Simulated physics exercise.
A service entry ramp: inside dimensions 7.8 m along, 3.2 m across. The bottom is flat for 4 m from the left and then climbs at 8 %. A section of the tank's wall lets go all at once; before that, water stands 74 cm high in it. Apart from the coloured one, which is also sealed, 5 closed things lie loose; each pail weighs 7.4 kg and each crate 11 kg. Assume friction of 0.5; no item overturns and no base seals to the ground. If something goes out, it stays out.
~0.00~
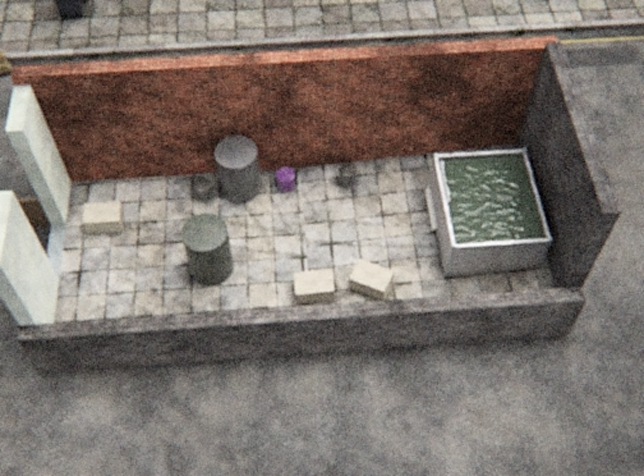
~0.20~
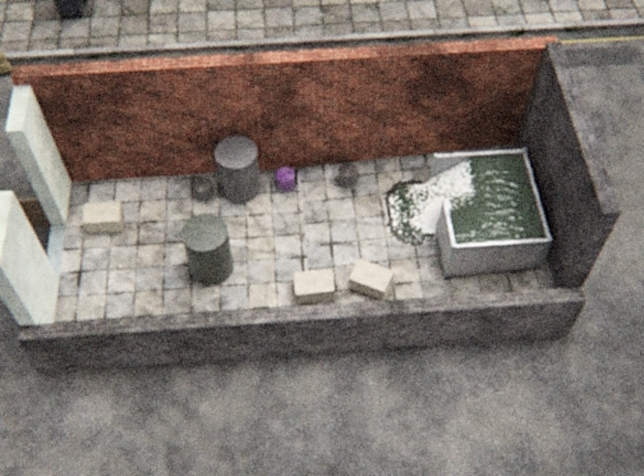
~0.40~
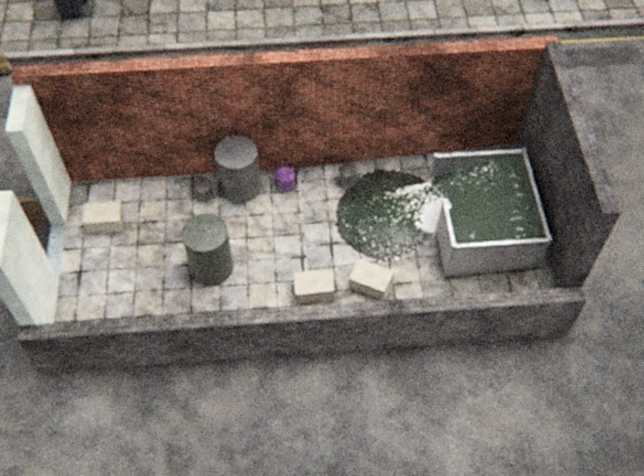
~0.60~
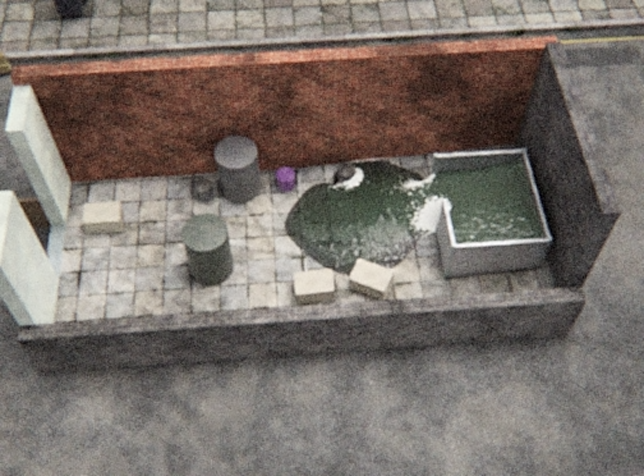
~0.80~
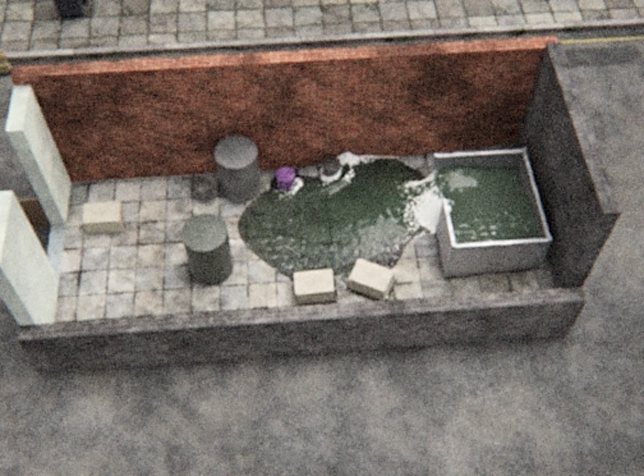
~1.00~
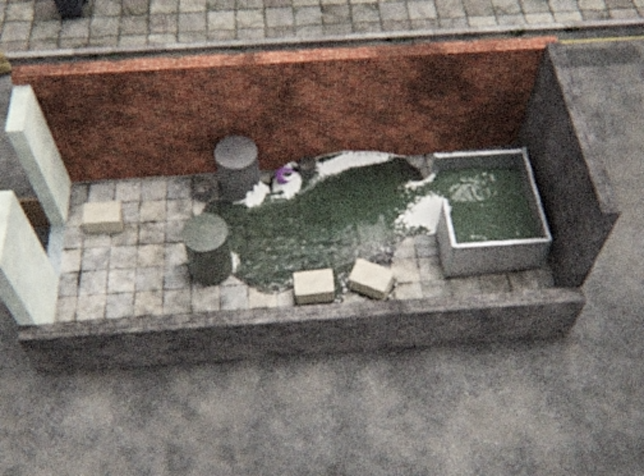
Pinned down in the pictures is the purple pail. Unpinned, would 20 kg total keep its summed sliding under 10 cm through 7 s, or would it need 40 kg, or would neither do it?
Neither would.
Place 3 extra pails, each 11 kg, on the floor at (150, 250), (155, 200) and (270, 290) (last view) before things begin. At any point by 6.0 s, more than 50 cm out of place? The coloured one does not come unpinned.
In sequence: Exceeds it / falls below it / exceeds it.
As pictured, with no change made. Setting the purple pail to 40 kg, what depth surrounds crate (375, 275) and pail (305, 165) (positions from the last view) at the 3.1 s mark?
First about 1 cm, second about 16 cm.
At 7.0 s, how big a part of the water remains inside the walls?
78 %.
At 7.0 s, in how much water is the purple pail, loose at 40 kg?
8 cm, roughly.
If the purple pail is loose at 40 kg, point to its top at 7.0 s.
Near (238, 235).
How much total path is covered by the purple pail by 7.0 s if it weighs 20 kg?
Total path: Roughly 400 cm.
After 1.4 s the purple pail would be 29 cm from its start with 20 kg and 19 cm from its start with 40 kg; 20 cm of water round it then.
After 3.1 s the purple pail would be 240 cm from its start with 20 kg and 143 cm from its start with 40 kg; 17 cm of water round it then.
After 4.9 s the purple pail would be 300 cm from its start with 20 kg and 145 cm from its start with 40 kg; 11 cm of water round it then.
After 7.0 s the purple pail would be 300 cm from its start with 20 kg and 145 cm from its start with 40 kg; 8 cm of water round it then.
